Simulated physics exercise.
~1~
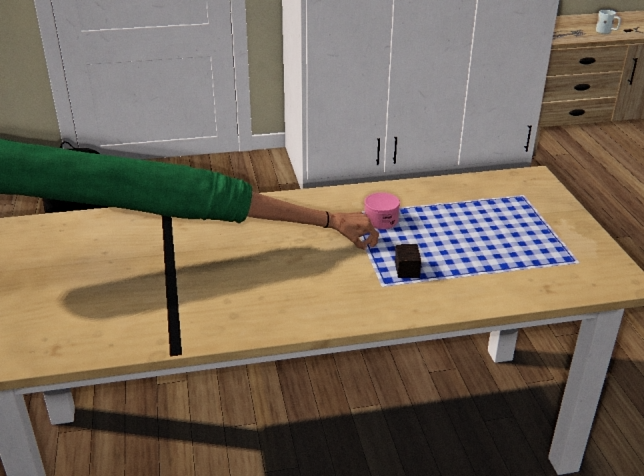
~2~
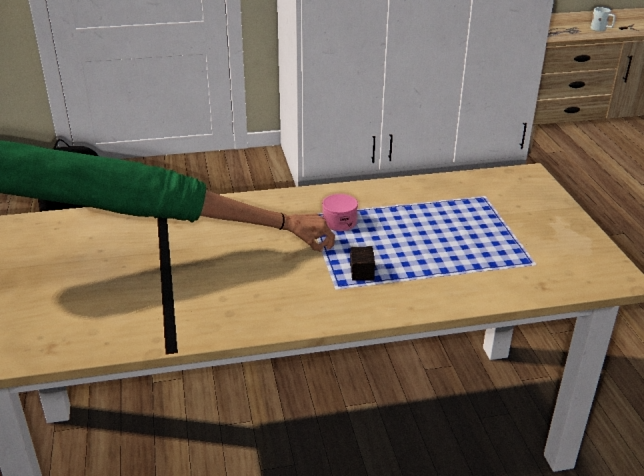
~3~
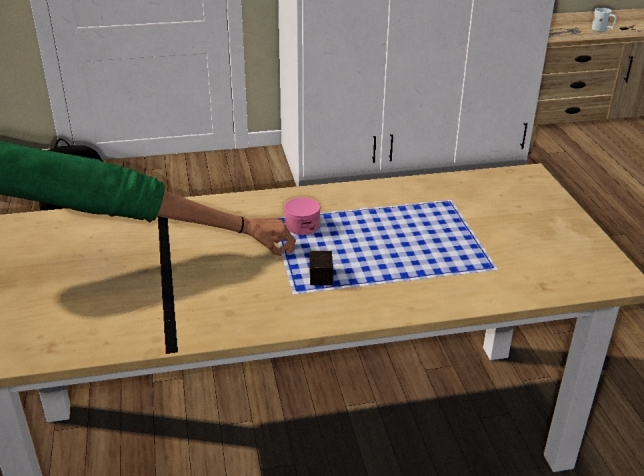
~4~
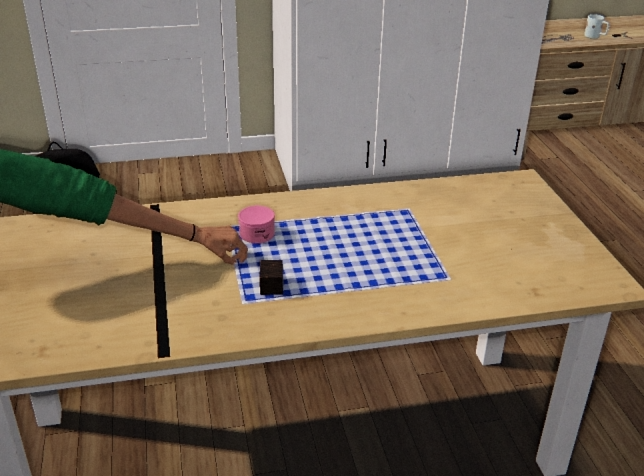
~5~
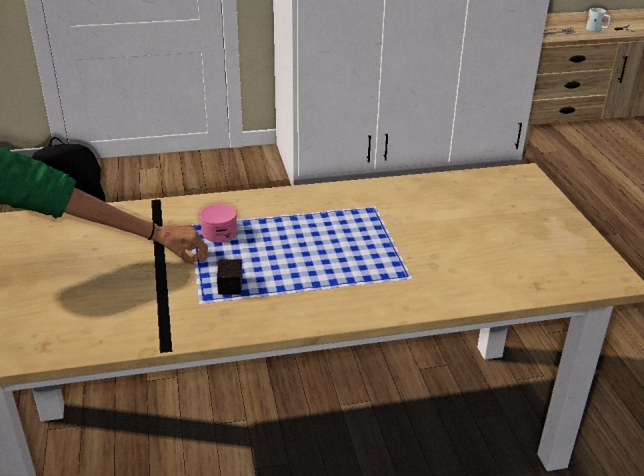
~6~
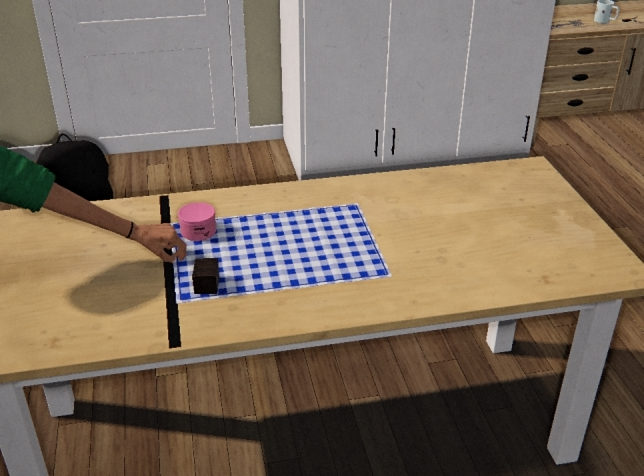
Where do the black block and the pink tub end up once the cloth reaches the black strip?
Both are still on the checked cloth, near its left edge beside the tape.
